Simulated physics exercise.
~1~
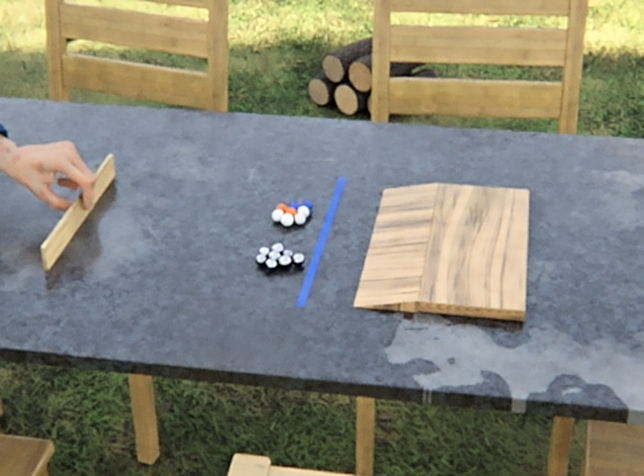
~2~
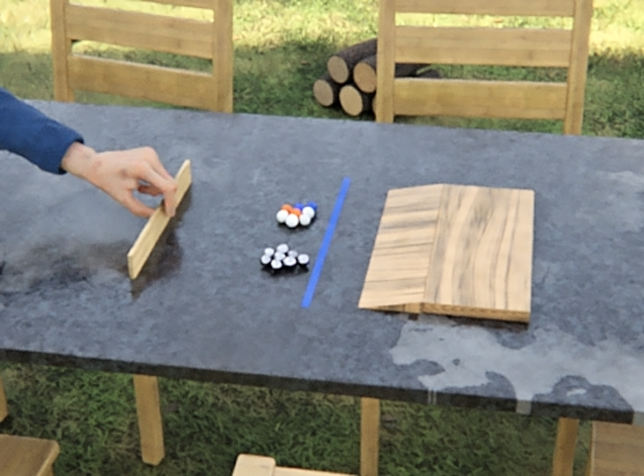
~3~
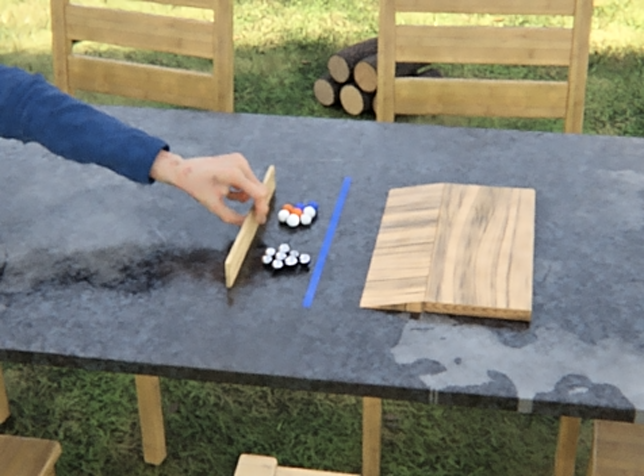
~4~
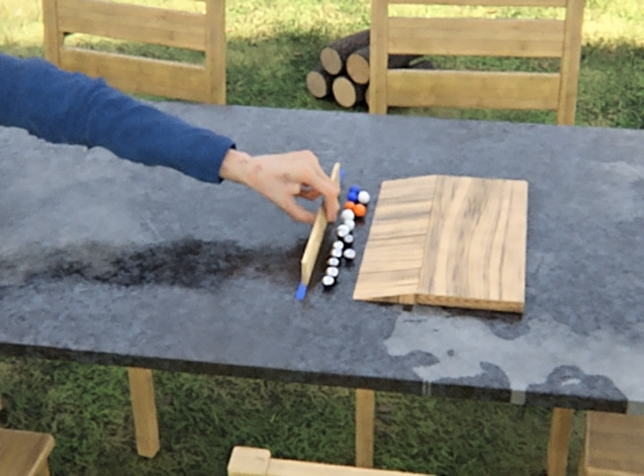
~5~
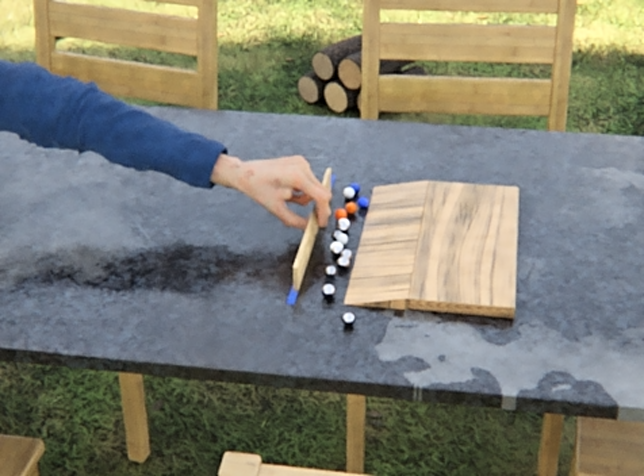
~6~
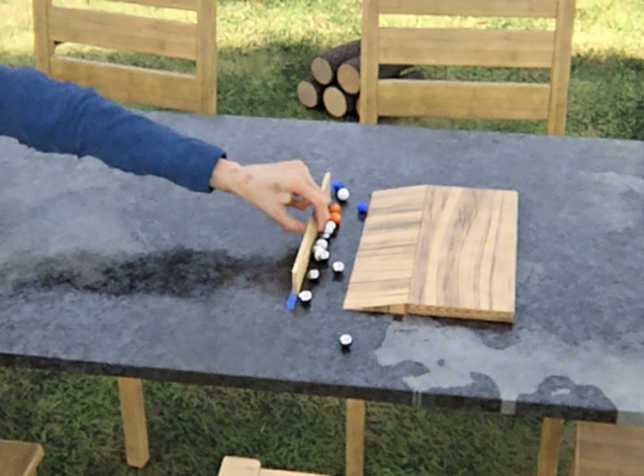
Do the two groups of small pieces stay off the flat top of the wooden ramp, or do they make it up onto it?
Both groups stay off the flat top. The strip of wood stops at the blue tape, and the pieces end up loosely scattered between it and the ramp, with none up on top.
A hand in a blue sleeve slid an upright strip of wood rightward across a dark table, pushing two clusters of small pieces over the blue tape. It stopped at the tape, and the pieces spread out, some drifting back, nearly all short of the wooden ramp.
